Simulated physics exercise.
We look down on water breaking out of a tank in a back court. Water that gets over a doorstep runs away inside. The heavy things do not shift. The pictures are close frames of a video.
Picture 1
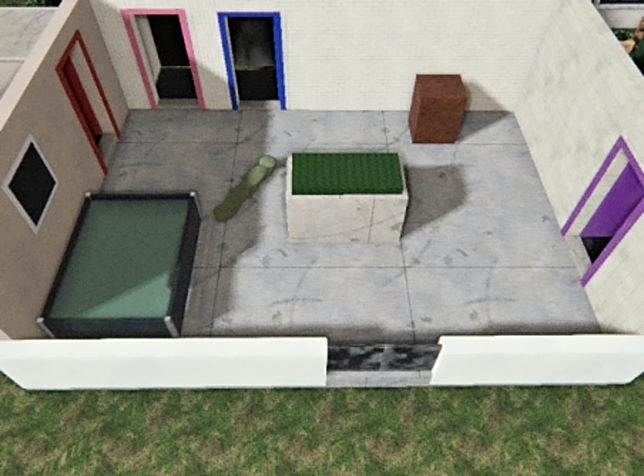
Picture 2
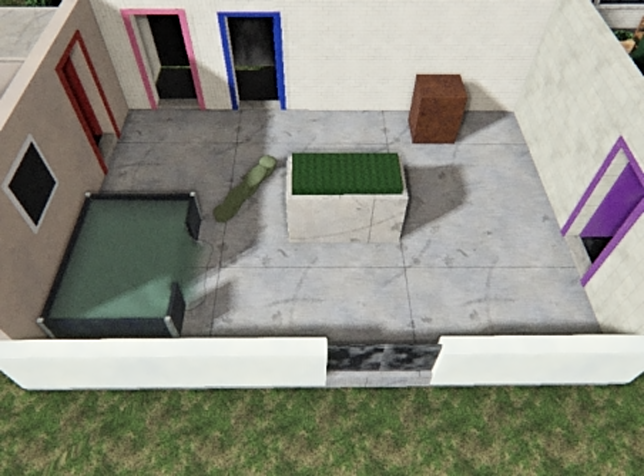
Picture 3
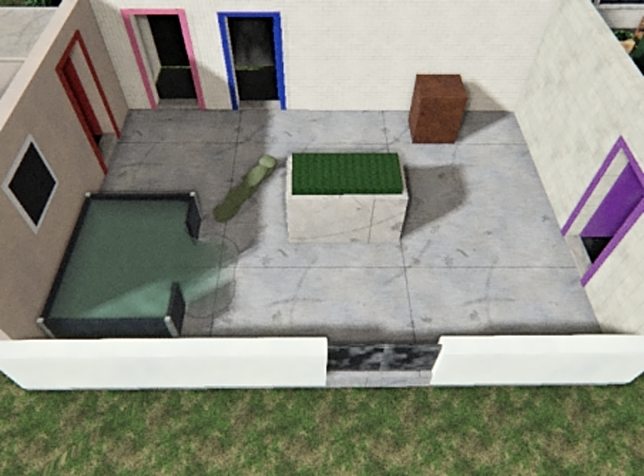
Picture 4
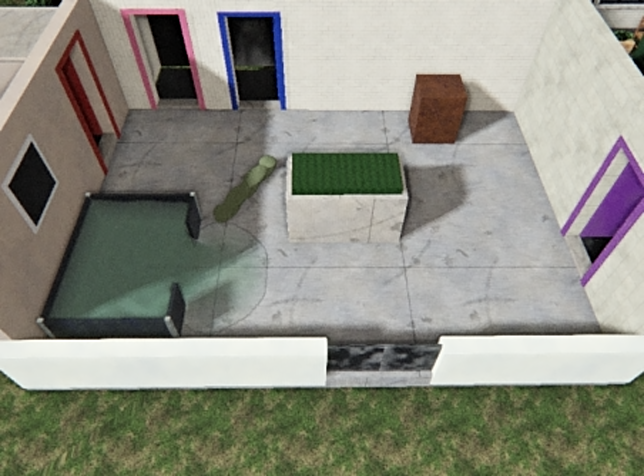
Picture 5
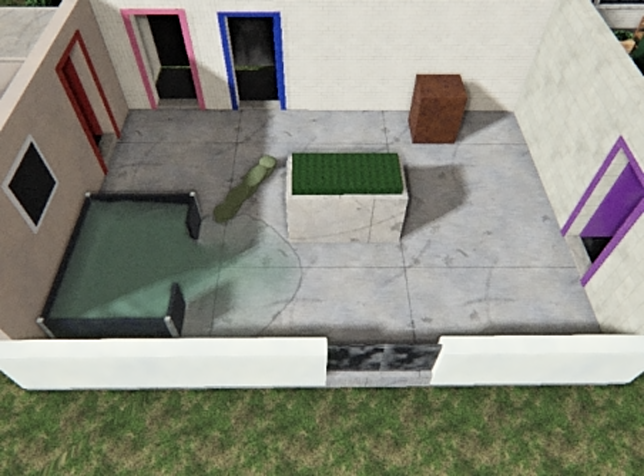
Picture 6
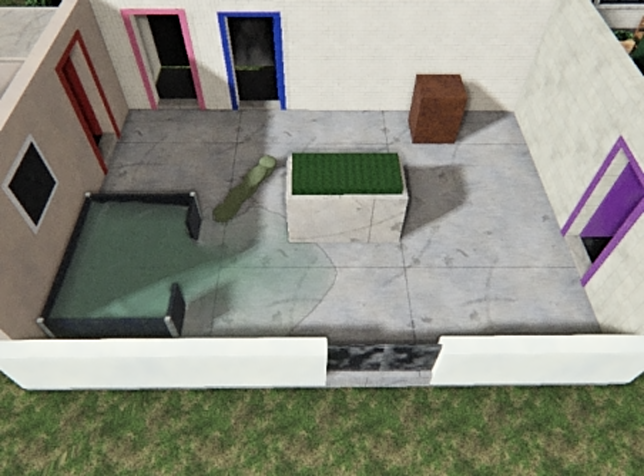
Greenish water, first still in a dark-rimmed tank at the left of a grey-paved, pale-walled court seen from high above, pours through a gap that opens in the tank's right side. It fans rightward across the paving in a thin, rounded sheet, its edge passing below a white block topped with green. Pink, blue, red and purple doorframes, a brown box and the camera stay still.
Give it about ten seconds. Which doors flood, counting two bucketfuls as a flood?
One by one: The pink door stays under that; the blue door stays under that; the purple door takes more than that; the red door stays under that.
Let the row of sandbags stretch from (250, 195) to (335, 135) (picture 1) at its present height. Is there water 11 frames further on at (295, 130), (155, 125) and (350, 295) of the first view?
In that order: No water, clear, awash.
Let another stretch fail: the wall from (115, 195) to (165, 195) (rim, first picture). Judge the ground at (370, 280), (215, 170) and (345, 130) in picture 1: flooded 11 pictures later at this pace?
In turn: No water, under water, no water.
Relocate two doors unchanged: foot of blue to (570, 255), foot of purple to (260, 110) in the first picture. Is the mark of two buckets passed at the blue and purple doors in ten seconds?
In short: The blue door lets more in; the purple door keeps below it.
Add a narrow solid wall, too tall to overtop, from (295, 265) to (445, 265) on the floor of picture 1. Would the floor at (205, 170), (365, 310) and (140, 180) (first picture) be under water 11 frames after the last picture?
As listed: No water, covered, no water.
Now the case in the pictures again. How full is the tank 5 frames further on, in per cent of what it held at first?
I make it 66 per cent.
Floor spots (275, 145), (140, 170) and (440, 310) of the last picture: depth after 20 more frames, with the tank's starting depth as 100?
In that order: 2, 0 and 10 per cent.
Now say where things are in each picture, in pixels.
In the first frame, still water in the water tank at (126, 255).
In the second frame, the front is at (201, 243), out from the gap at (186, 268).
In the third frame, water pours out at (186, 269) and has run to (232, 249).
In the fourth frame, the front is at (258, 296), out from the gap at (186, 269).
In the fifth frame, the front is at (297, 273), out from the gap at (186, 268).
In the sixth frame, water pours out at (185, 268) and has run to (330, 270).
A moment on, water covers 20 % of the floor; the pink door not reached, the blue door not reached, the purple door not reached, the red door not reached.
Next, water covers 35 % of the floor; the pink door not reached, the blue door not reached, the purple door not reached, the red door not reached.
Then, water covers 50 % of the floor; the pink door not reached, the blue door wet at the sill, nothing in, the purple door over two buckets in, the red door not reached.
Later, water covers 60 % of the floor; the pink door not reached, the blue door wet at the sill, nothing in, the purple door far over two buckets in, the red door not reached.
In the end, water covers 70 % of the floor; the pink door not reached, the blue door wet at the sill, nothing in, the purple door far over two buckets in, the red door not reached.
